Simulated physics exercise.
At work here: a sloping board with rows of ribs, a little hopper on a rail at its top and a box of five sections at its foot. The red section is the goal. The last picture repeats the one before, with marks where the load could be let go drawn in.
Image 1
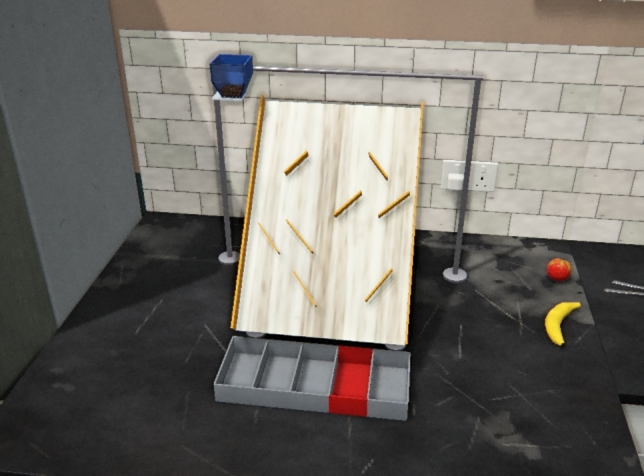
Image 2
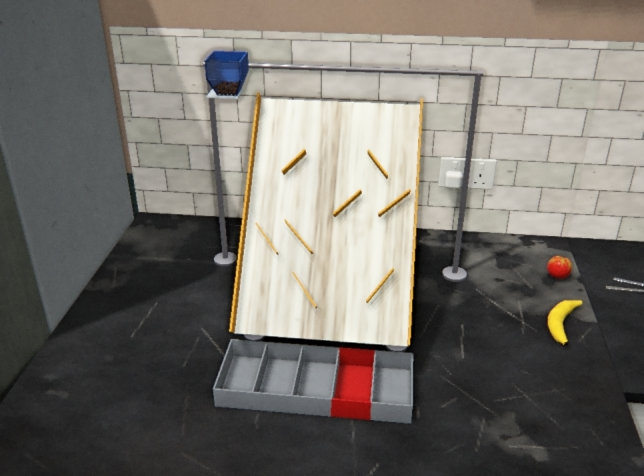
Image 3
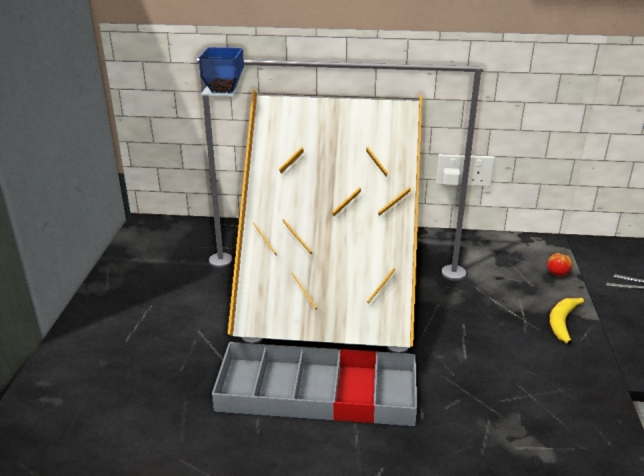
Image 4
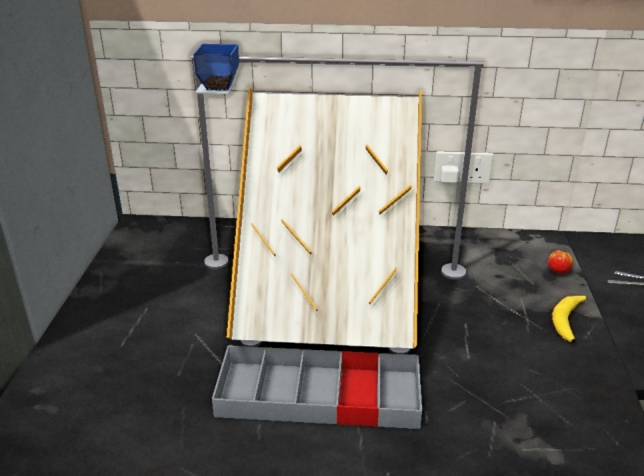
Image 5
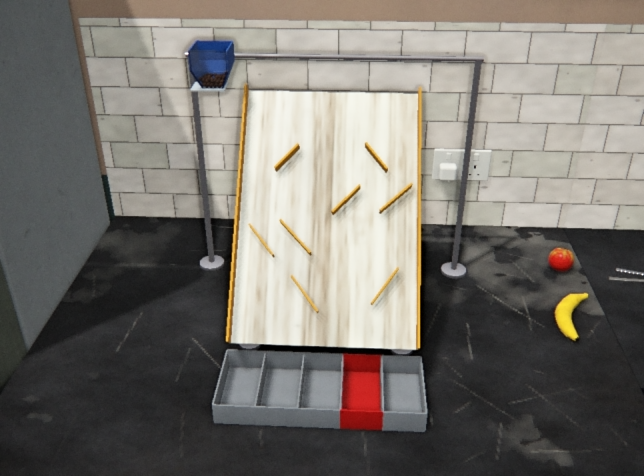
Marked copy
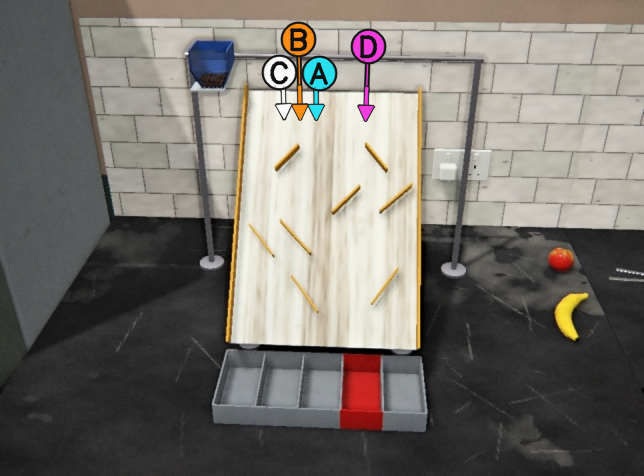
We see a sloping board with angled ribs, a blue hopper holding dark contents on a rail at its upper left, and a grey box with one red section below; only the viewpoint shifts slightly.
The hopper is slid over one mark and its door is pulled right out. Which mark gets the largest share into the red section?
A beats the others.
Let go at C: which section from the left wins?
The first from the left.
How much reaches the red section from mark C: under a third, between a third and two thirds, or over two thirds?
Mark C gives under a third.
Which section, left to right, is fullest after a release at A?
The fourth from the left.
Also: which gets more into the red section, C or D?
The answer is D.
On the marked copy, mark A meets the board at (316, 114); mark B meets the board at (300, 114); mark C meets the board at (284, 113); mark D meets the board at (365, 115).
If A is chosen, close to half in the red section, close to a third in other sections, a small share outside the box.
If B is chosen, close to a quarter in the red section, close to half in other sections, a small share outside the box.
If C is chosen, a small share in the red section, close to two thirds in other sections, close to a quarter outside the box.
If D is chosen, close to a third in the red section, close to half in other sections, a small share outside the box.
